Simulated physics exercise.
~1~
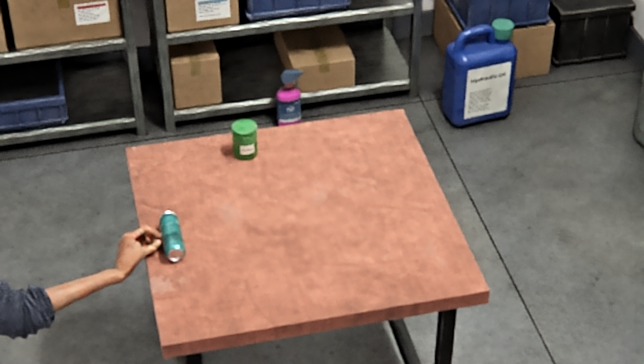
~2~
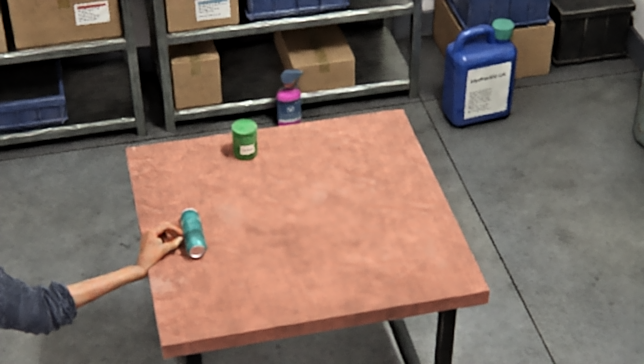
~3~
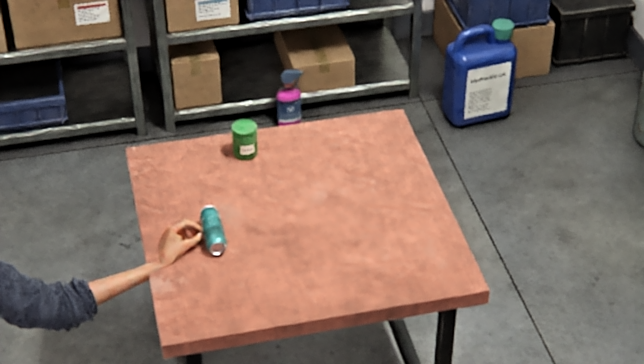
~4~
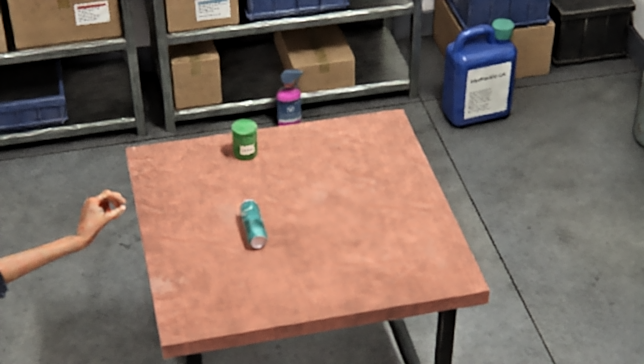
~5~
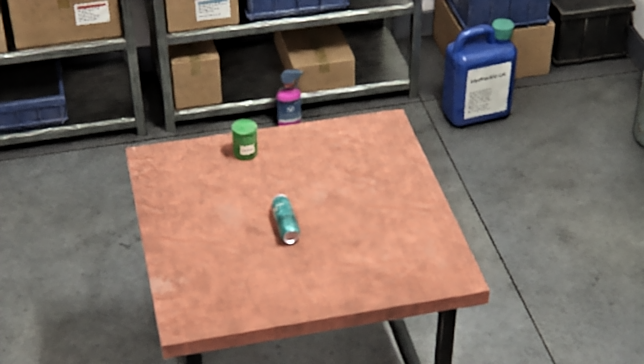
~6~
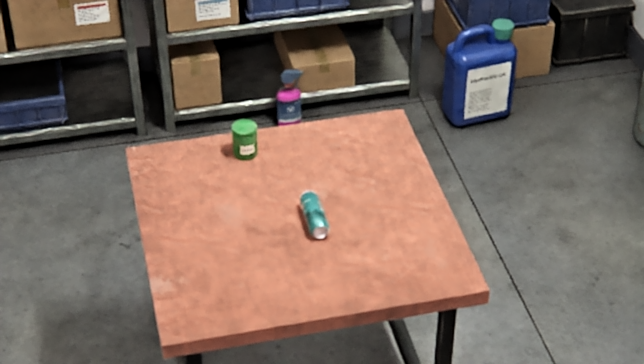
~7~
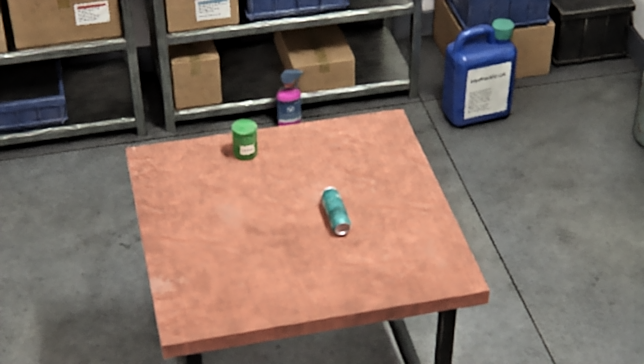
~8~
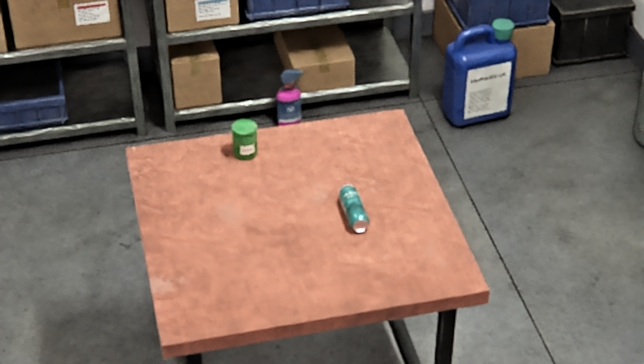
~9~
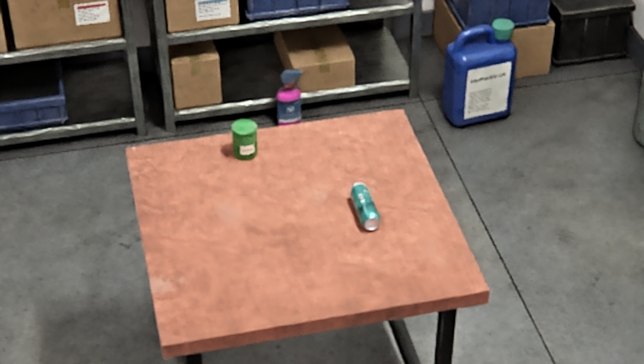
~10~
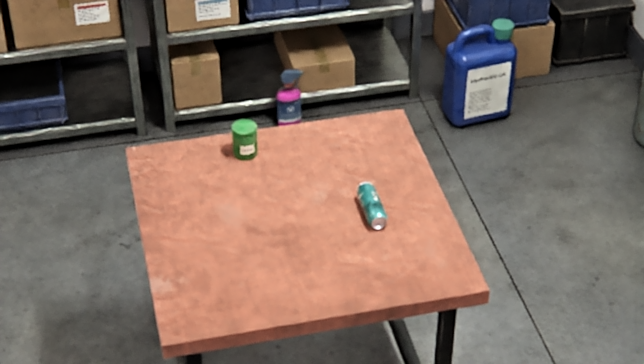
A turquoise can lying on its side was pushed rightward across a reddish table by a hand, which let go and drew back as the can rolled on, slowed and ended up still on the tabletop, while a green jar stayed put.
